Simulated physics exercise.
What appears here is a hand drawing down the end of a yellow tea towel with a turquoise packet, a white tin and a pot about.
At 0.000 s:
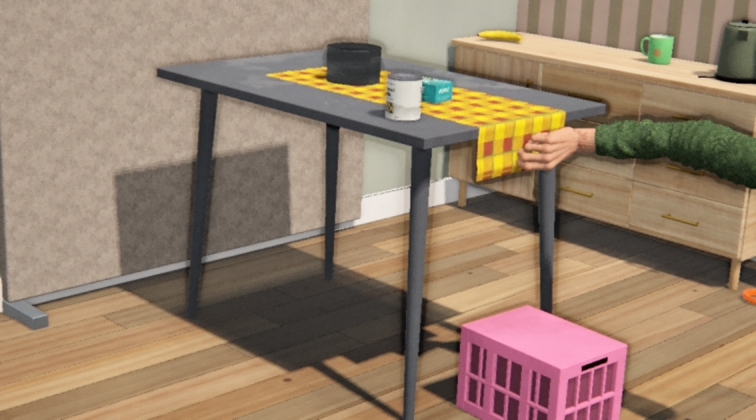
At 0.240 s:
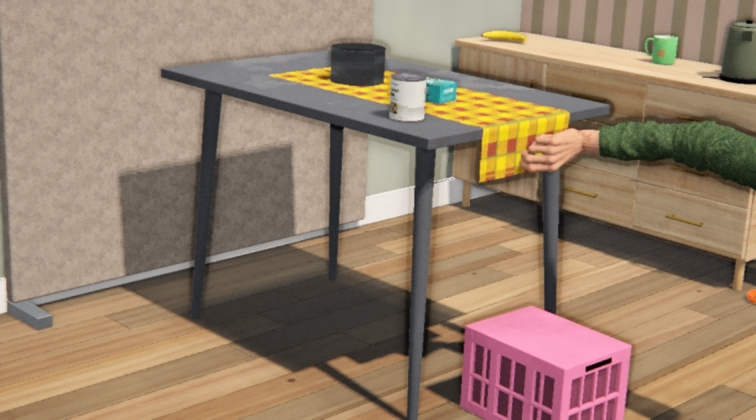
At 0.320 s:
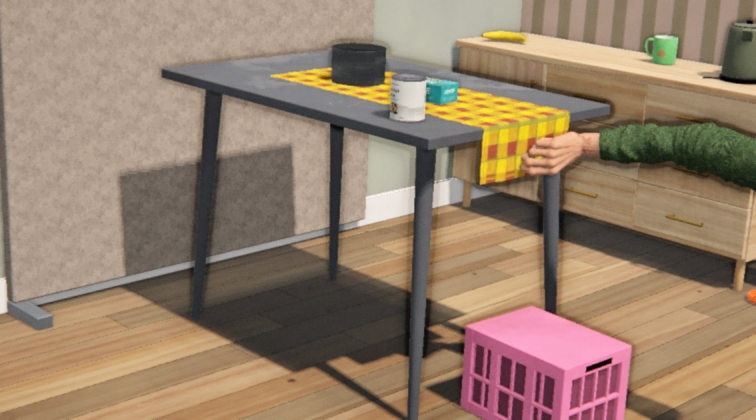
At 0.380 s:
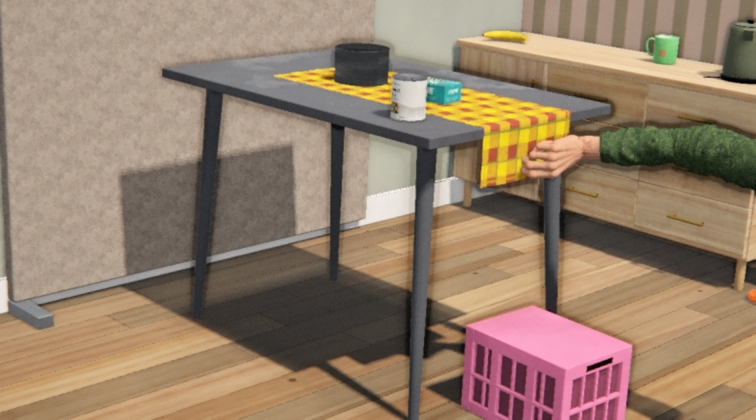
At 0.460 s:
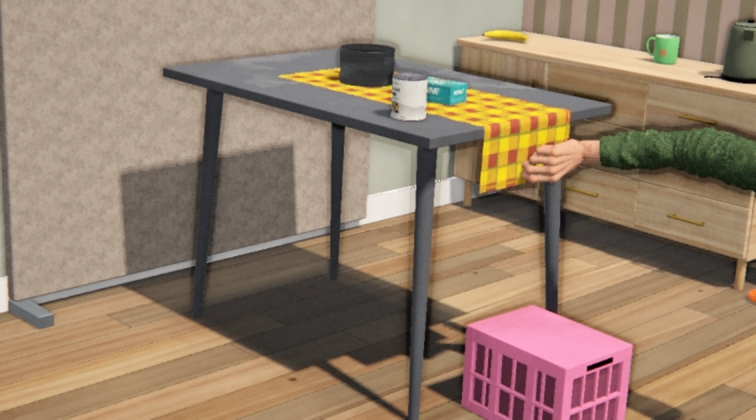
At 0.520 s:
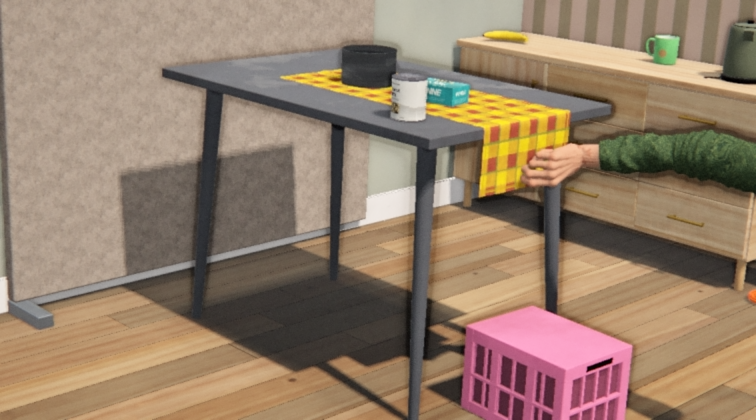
In a room with a wooden floor, a green-sleeved hand grips the end of a yellow checked cloth hanging over a dark table's edge, above a pink crate. The hand slowly draws the cloth down a little, and the dark pot and turquoise packet shift slightly right with it, while the white tin stays put.
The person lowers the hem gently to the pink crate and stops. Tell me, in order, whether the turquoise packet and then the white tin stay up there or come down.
First to last, the turquoise packet comes down, the white tin stays up there.
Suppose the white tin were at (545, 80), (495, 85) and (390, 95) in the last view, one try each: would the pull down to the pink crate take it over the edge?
In the first case it remains in place, in the second it is lost over the side, and in the third it remains in place.
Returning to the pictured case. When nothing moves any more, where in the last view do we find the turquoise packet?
I'd mark it close to (540, 299).
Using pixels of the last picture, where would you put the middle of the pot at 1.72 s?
(414, 76).
After 1.72 s, hem going down; packet carried along near (489, 103); tin in place.
After 2.92 s, hem on the crate; packet down below near (540, 299); tin in place.
In the end, hem on the crate; packet down below near (540, 299); tin in place. The turquoise packet is carried off the end and the white tin stays on the table.
